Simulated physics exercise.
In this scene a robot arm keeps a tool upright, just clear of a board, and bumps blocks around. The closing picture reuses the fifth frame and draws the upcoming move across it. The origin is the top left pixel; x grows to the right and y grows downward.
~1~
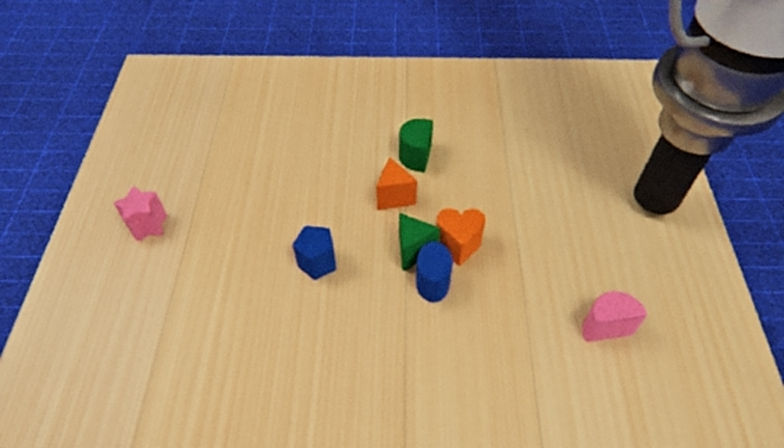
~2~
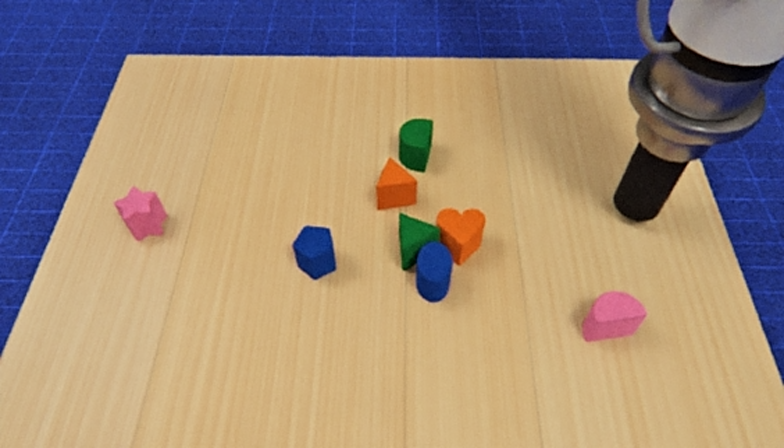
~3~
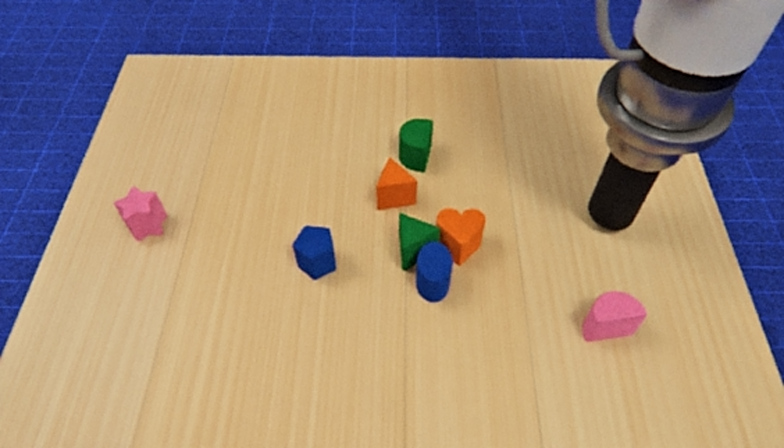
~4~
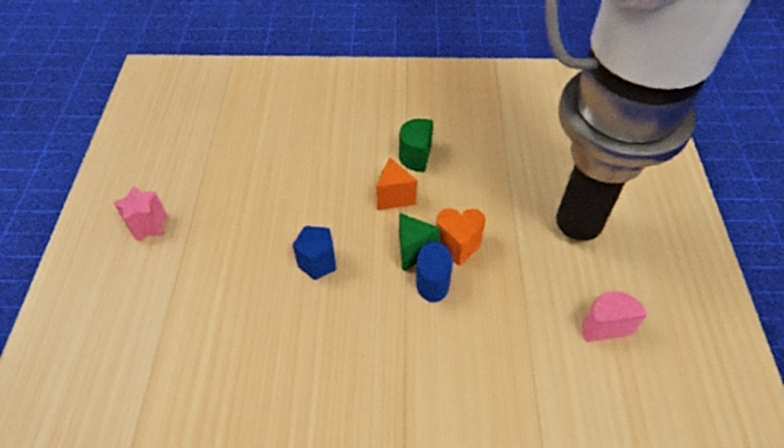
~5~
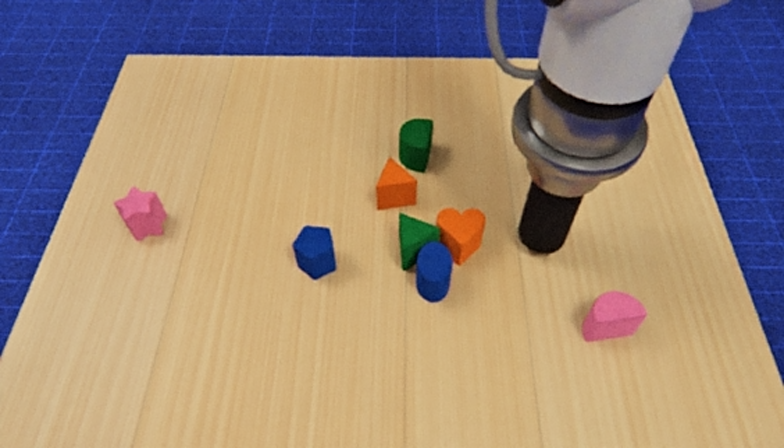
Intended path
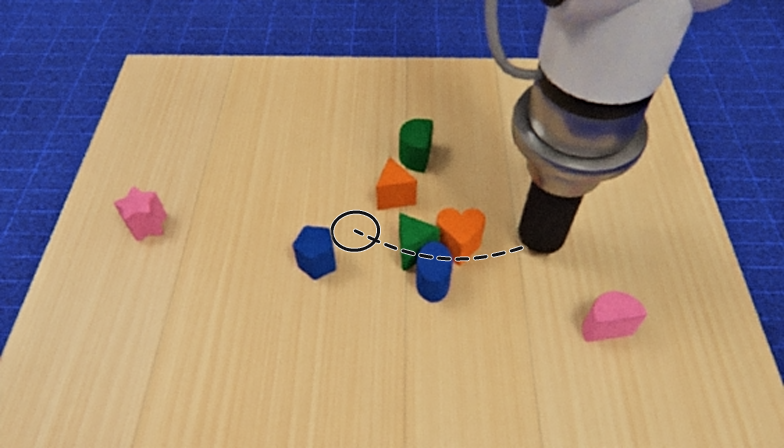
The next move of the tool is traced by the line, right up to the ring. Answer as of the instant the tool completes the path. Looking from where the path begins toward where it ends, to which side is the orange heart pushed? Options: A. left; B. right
(B)
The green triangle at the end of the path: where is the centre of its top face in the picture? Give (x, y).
It will likely be found at (314, 213).
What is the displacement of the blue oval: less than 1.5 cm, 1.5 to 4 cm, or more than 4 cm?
Moves 1.5 to 4 cm.
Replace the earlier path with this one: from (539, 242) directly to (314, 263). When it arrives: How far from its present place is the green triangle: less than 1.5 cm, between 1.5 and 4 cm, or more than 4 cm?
It shifts by more than 4 cm.
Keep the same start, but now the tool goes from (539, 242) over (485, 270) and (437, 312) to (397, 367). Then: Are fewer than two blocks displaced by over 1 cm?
Yes.
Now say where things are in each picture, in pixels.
In the first frame, tool tip (657, 197); block tops, blue five-sided block (314, 240); green triangle (415, 229); blue oval (435, 261); orange heart (462, 222).
In the second frame, tool (637, 203); blocks unchanged.
In the third frame, tool (611, 212); blocks unchanged.
In the fourth frame, tool (580, 222); blocks unchanged.
In the fifth frame, tool (542, 234); blue five-sided block (314, 240); green triangle (415, 229); blue oval (435, 261); orange heart (462, 222).
Path on the board, from (539, 242) via (479, 258) and (413, 254), ending at (355, 231).
The first path, step by step. One third of the way, tool (480, 250); green triangle (408, 232), turned 20° clockwise; orange heart (439, 220).
Two thirds of the way, tool (414, 246); green triangle (373, 233), turned 45° clockwise; blue oval (411, 268), turned 70° anticlockwise; orange heart (394, 200), turned 25° clockwise.
At the end, tool (355, 223); blue five-sided block (297, 241), turned 35° anticlockwise; green triangle (314, 213), turned 40° clockwise; blue oval (411, 268), turned 70° anticlockwise; orange heart (353, 174), turned 55° clockwise.
